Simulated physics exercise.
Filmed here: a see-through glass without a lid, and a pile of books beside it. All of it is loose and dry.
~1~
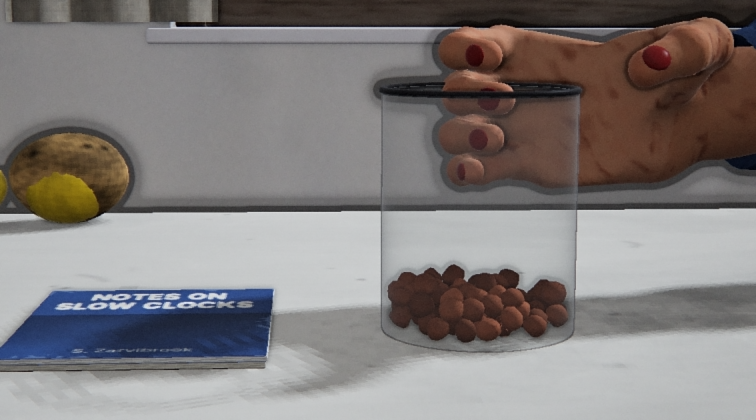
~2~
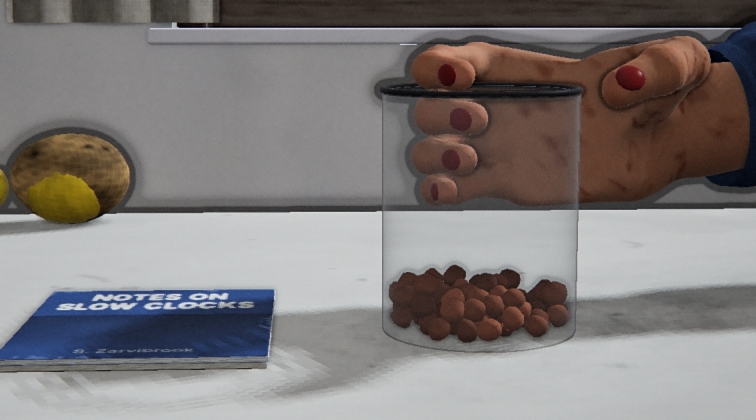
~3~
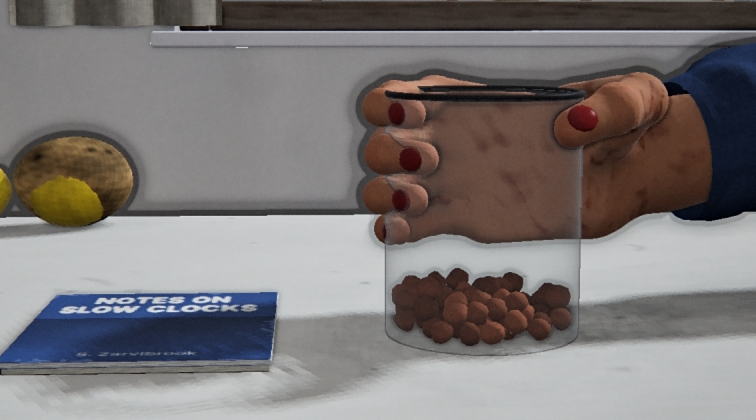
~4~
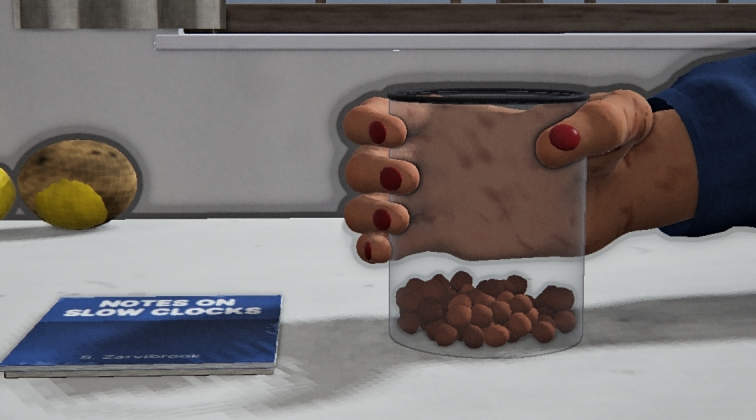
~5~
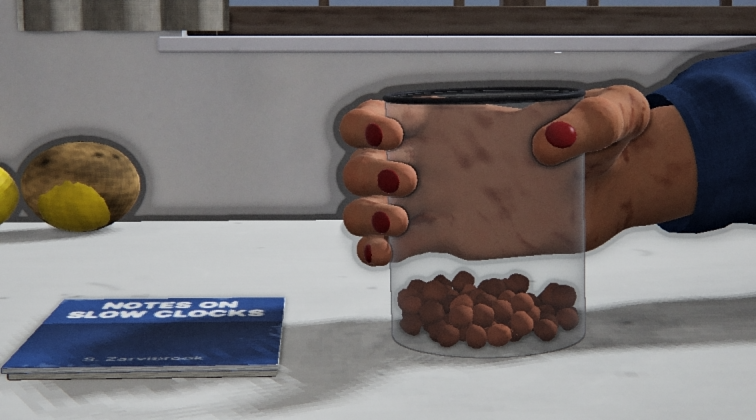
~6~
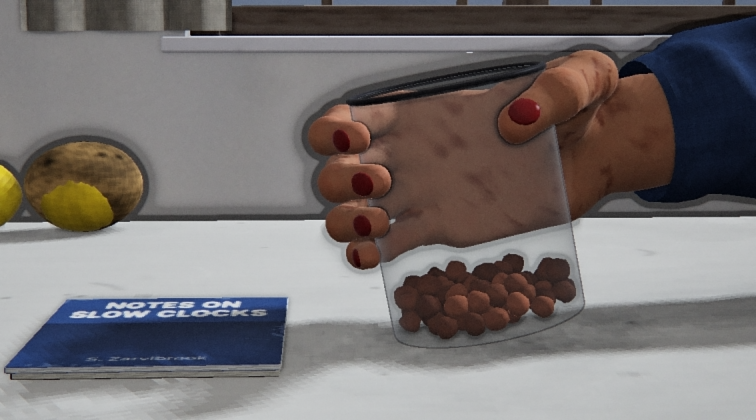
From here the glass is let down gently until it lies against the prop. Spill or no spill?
Nothing escapes.
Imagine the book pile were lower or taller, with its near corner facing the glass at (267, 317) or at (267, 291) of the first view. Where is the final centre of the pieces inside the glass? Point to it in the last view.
The first gives (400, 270) and the second gives (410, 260).
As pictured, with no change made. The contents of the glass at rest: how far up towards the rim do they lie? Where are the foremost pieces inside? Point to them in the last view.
Looks like they settle around (287, 304) in the last picture.
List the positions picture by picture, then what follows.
The first picture shows glass near (479, 209), nearly empty of clay pellets; book pile near (148, 323), its top about level with the glass's foot.
The second picture shows glass near (480, 209), upright; rim near (385, 90); top of the contents near (469, 295).
The third picture shows glass near (483, 213), upright; rim near (388, 93); book pile near (152, 326).
The fourth picture shows glass near (487, 215), upright; rim near (392, 96); top of the contents near (476, 301).
The fifth picture shows glass near (486, 215), upright; rim near (387, 98); book pile near (159, 331).
The sixth picture shows glass near (467, 201), leaning 11°; rim near (351, 102); book pile near (162, 331), its top about level with the glass's foot.
Then, 0.37 s on from there, the glass leans 39°; everything is still inside.
Then, 0.76 s on from there, the glass leans 69°; everything is still inside.
Then, 1.22 s on from there, the glass rests on the book pile at 81°; everything is still inside.
In the end, the glass rests on the book pile at 81°; everything is still inside.
